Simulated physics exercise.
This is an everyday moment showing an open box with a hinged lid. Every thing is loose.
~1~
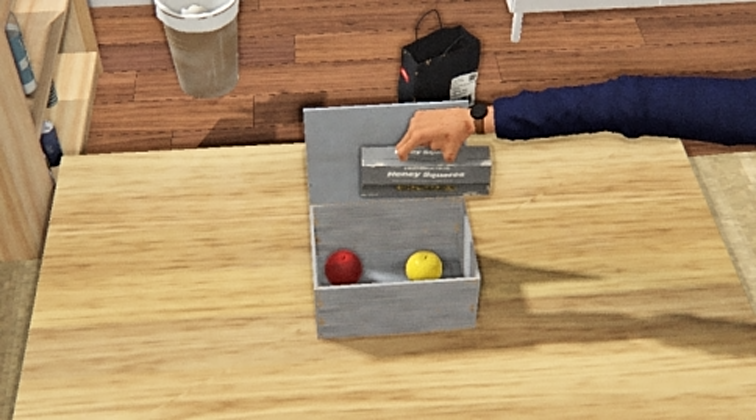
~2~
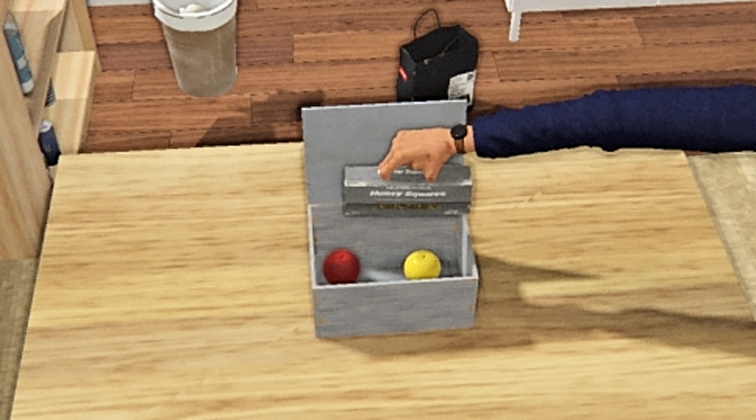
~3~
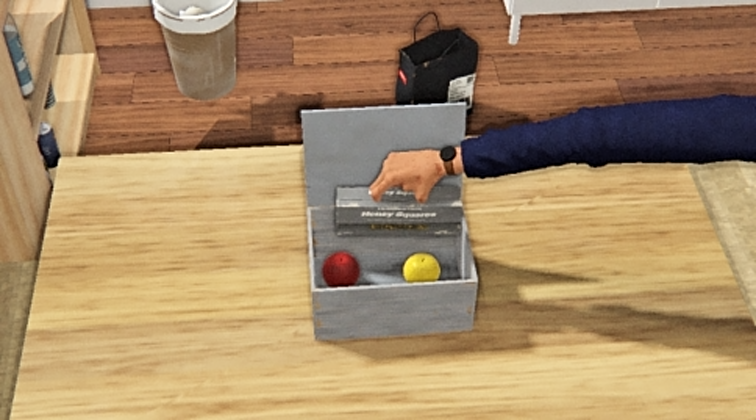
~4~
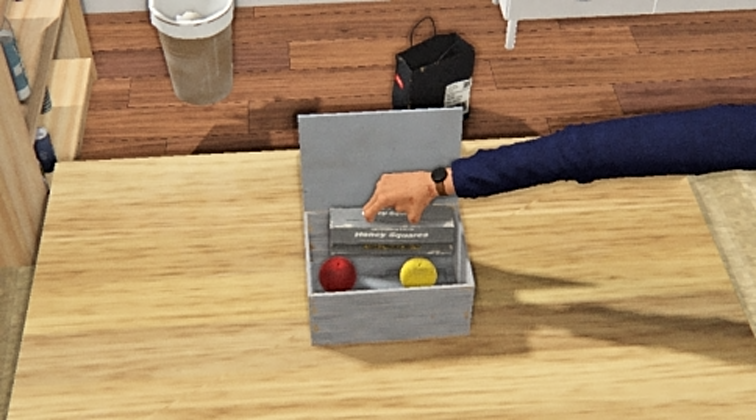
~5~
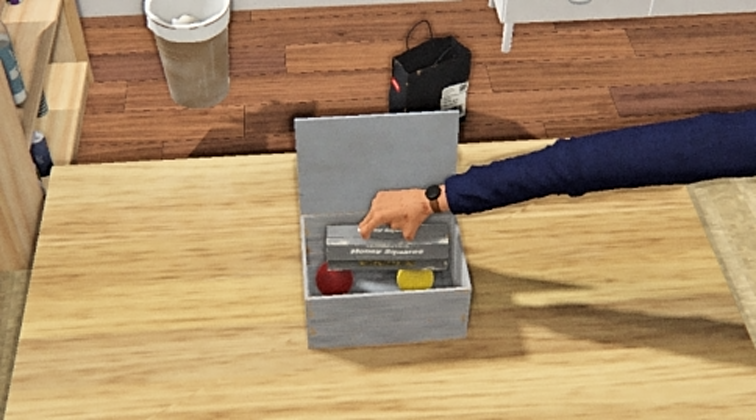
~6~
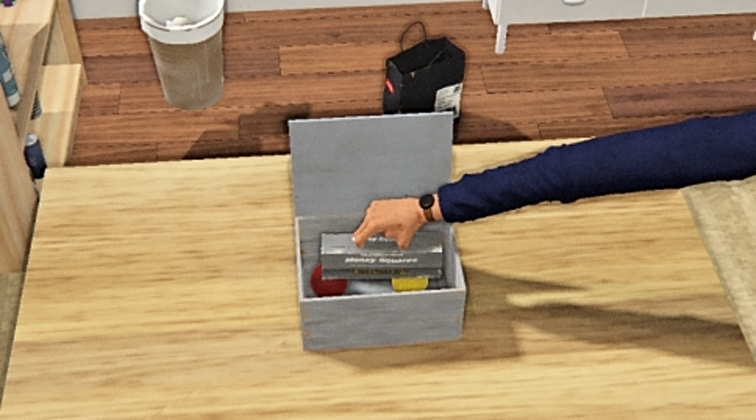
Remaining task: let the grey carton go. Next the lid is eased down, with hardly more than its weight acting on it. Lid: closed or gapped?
Closed.
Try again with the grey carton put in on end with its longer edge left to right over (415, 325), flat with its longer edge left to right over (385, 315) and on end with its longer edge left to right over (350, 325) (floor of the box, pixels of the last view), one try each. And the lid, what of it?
On the first attempt the lid can't come down, on the second it drops into place, and on the third it can't come down.
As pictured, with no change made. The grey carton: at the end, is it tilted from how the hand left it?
Result: It leans over.
Then, 0.60 s later than the last frame, grey carton on its side near (384, 310).
Then, 1.40 s later than the last frame, lid 72° above the rim; grey carton on its side near (386, 314); yellow apple moved about its own width; red apple moved a little.
Then, 2.00 s later than the last frame, lid 30° above the rim; grey carton on its side near (386, 314); yellow apple moved a little; red apple moved a little.
When it is over, lid shut; lying over in the box, grey carton; the other 2 as before. End places, in pixels of the last picture, grey carton near (386, 314).
